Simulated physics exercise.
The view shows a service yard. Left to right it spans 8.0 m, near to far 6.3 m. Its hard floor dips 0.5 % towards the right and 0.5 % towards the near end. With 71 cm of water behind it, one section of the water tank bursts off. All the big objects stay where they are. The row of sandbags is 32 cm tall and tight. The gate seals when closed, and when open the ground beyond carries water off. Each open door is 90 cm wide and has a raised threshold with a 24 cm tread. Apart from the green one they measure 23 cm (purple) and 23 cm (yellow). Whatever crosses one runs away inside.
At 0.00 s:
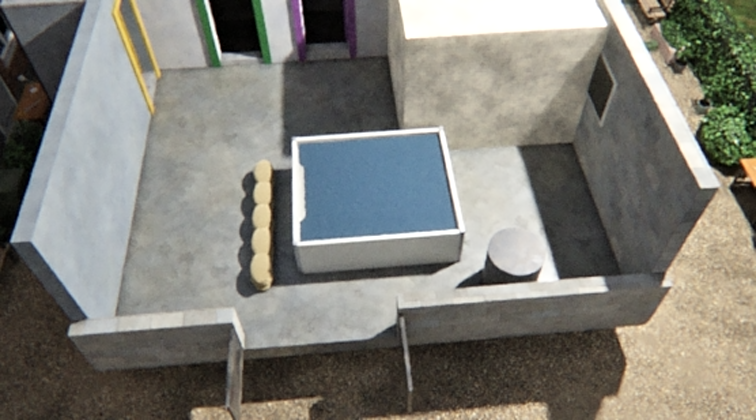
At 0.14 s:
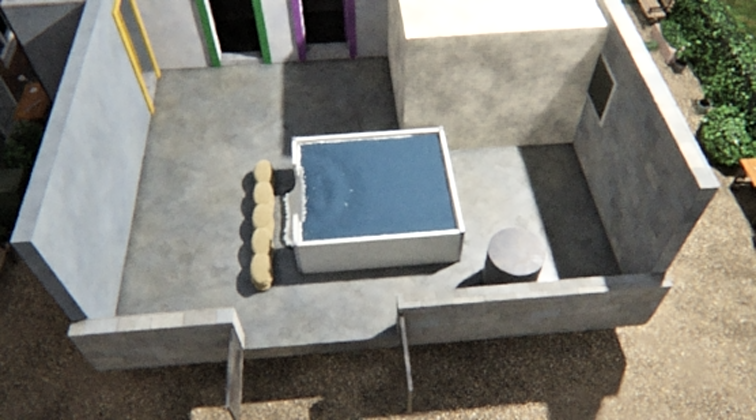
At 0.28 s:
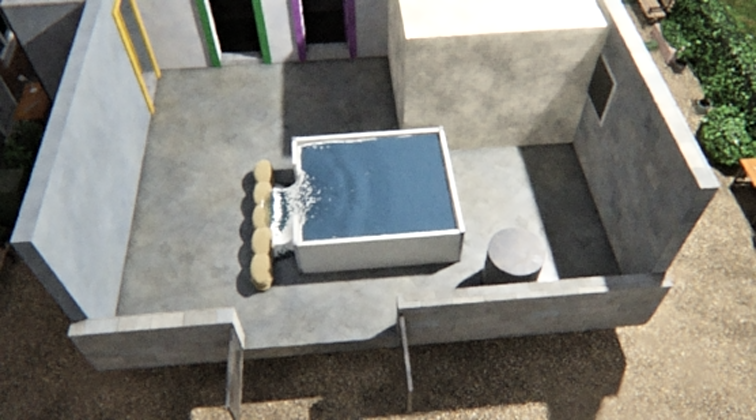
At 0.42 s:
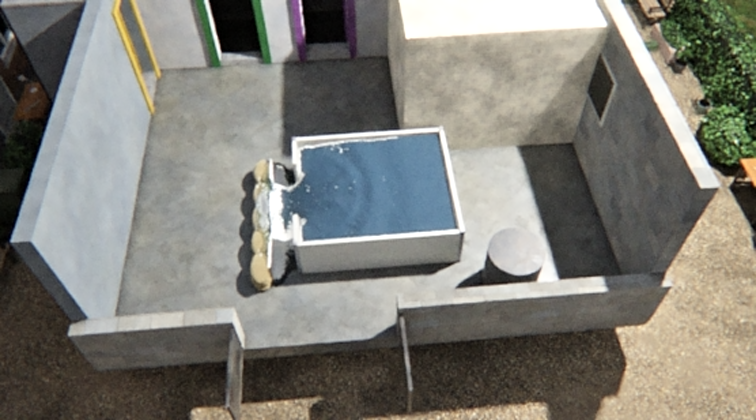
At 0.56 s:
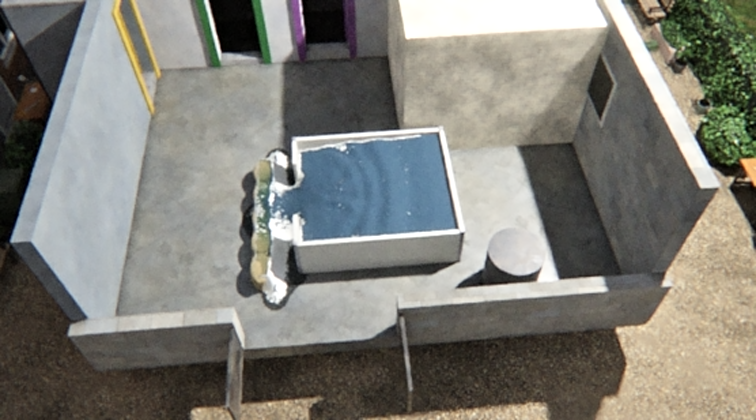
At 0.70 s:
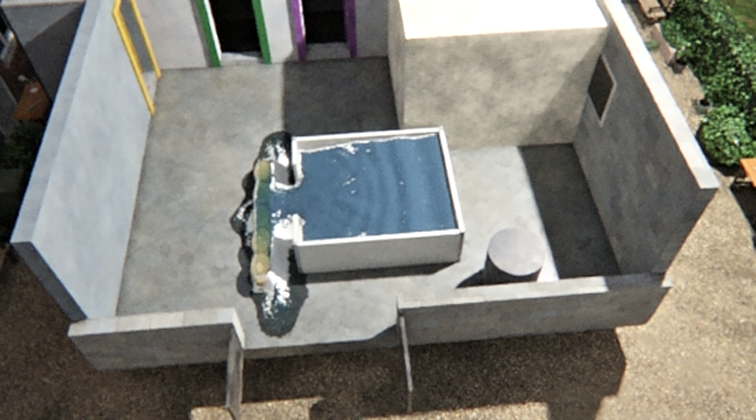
Water lies still in a white rectangular tank in a walled concrete yard, beside a row of rounded tan objects. It then bursts out through the tank's left side, foaming against the row, and spreads along and past it in both directions as ripples cross the tank.
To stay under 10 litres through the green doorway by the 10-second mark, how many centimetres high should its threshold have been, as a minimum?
At least 12 cm or so.
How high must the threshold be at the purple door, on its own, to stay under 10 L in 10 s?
About 11.5 cm at purple.
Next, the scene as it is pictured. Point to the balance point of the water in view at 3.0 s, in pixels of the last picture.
Near (329, 203).
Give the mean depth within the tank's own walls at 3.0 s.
About 41 cm.
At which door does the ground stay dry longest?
Last comes the yellow one.
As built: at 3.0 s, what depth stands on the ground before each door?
In cm: Purple 14, yellow 3, green 14.
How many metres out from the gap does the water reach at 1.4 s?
Roughly 3.6 m.
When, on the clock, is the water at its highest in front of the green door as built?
At about 2.8 s.
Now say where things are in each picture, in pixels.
The water tank at (374, 186) is whole and still, 71 cm deep; the green door at (234, 24) is dry, in the first frame.
Water pours out at (300, 210) and has run 0.3 m, to (284, 240); about 7 cm deep outside, 71 cm at the back, in the second frame.
The front is at (267, 218), 0.5 m from the gap at (300, 210); 0.6 m2 of floor is wet, 71 cm left at the back, in the third frame.
The front is at (276, 281), 0.8 m from the gap at (300, 210); 1.2 m2 of floor is wet, 71 cm left at the back, in the fourth frame.
The front is at a hidden place, 1.2 m from the gap at (300, 209); 1.9 m2 of floor is wet, 71 cm left at the back, in the fifth frame.
The gap is at (300, 209), the front 1.6 m out at a hidden place; the back of the water tank holds 70 cm; the green door at (234, 24), 4.3 m from the gap, is still 2.2 m from the nearest water, in the sixth frame.
After 1.4 s water covers 35 % of the floor, deepest (57 cm) near (280, 226); it has not reached the green door.
After 3.0 s water covers 60 % of the floor, deepest (38 cm) near (280, 226); 14 cm at the green door, 2 litres in over its 13 cm threshold.
After 10.0 s water covers 70 % of the floor, deepest (20 cm) near (280, 226); 8 cm at the green door, 5 litres in over its 13 cm threshold.
At the green door as built, the water arrived by 1.9 s and peaked near 15 cm at 2.8 s.
Run again over the same 10 s with other heights there, 22 litres in over 10 cm, 3 litres over 14 cm. The limit of 10 litres is kept from about 12 cm up.
